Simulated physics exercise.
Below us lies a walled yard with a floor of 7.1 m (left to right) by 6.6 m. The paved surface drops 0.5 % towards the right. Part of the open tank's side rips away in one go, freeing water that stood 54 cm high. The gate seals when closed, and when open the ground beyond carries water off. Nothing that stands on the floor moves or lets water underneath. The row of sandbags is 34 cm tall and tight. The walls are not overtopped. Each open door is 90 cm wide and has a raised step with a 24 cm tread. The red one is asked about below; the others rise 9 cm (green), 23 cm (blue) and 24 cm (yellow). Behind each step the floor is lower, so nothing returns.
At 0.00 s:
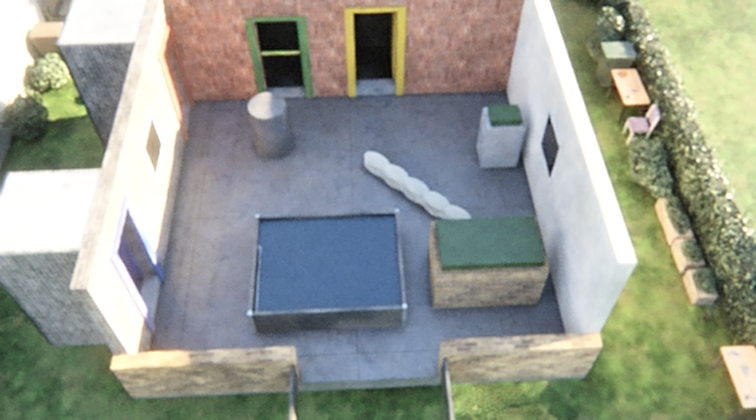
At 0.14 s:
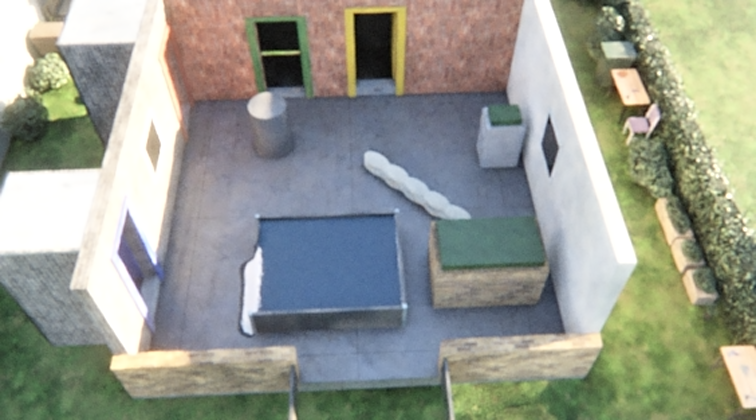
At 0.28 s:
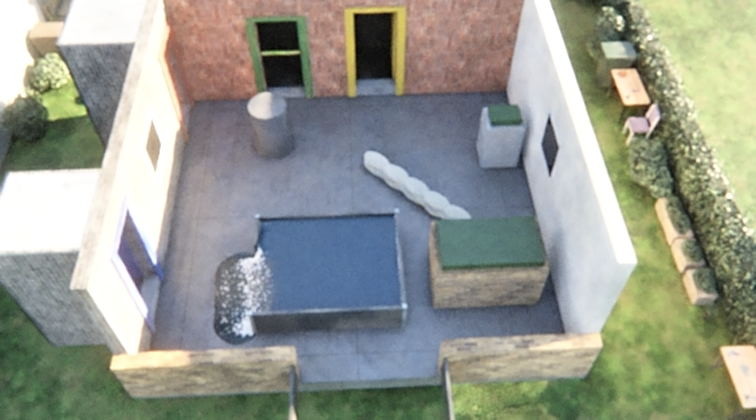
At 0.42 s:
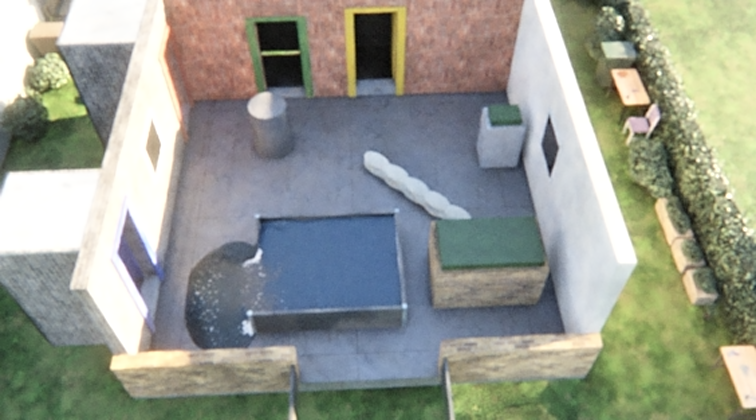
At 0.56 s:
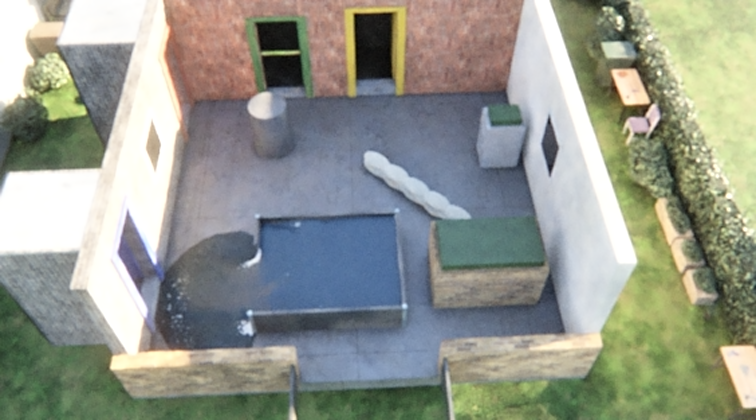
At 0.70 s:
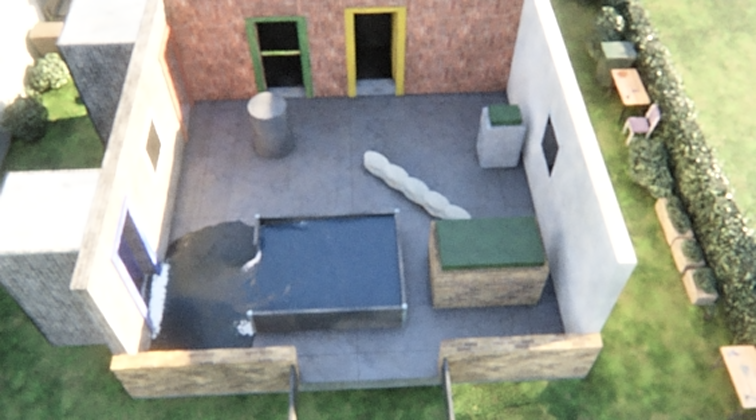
In a walled yard, water bursts from the open tank's left side and spreads leftward across the floor.
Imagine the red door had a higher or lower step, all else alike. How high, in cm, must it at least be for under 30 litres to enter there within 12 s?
It would have to be roughly 9 cm high.
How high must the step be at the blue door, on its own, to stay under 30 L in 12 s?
Roughly 30 cm at blue.
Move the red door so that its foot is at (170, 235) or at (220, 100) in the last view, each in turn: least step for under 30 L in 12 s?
Roughly 11.0 and 11.5 cm.
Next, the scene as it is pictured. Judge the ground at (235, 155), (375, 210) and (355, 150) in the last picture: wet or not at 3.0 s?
In that order: Under water, not reached, dry.
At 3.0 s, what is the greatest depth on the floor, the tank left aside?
Up to some 34 cm.
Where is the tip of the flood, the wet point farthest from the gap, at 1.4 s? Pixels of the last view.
At about (176, 197).
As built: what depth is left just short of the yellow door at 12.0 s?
Some 3.0 cm.
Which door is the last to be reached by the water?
Last comes the yellow one.
After 1.4 s water covers 15 % of the floor, deepest (44 cm) near (145, 375); it has not reached the red door.
After 3.0 s water covers 30 % of the floor, deepest (34 cm) near (145, 375); 3 cm at the red door, 0 litres in over its 19 cm step.
After 12.0 s water covers 95 % of the floor, deepest (11 cm) near (514, 134); 7 cm at the red door, 0 litres in over its 19 cm step.
At the red door as built, the water arrived by 2.5 s and peaked near 14 cm at 6.2 s.
Run again over the same 12 s with other heights there, 41 litres in over 8 cm, 14 litres over 10.5 cm. The limit of 30 litres is kept from about 9 cm up.
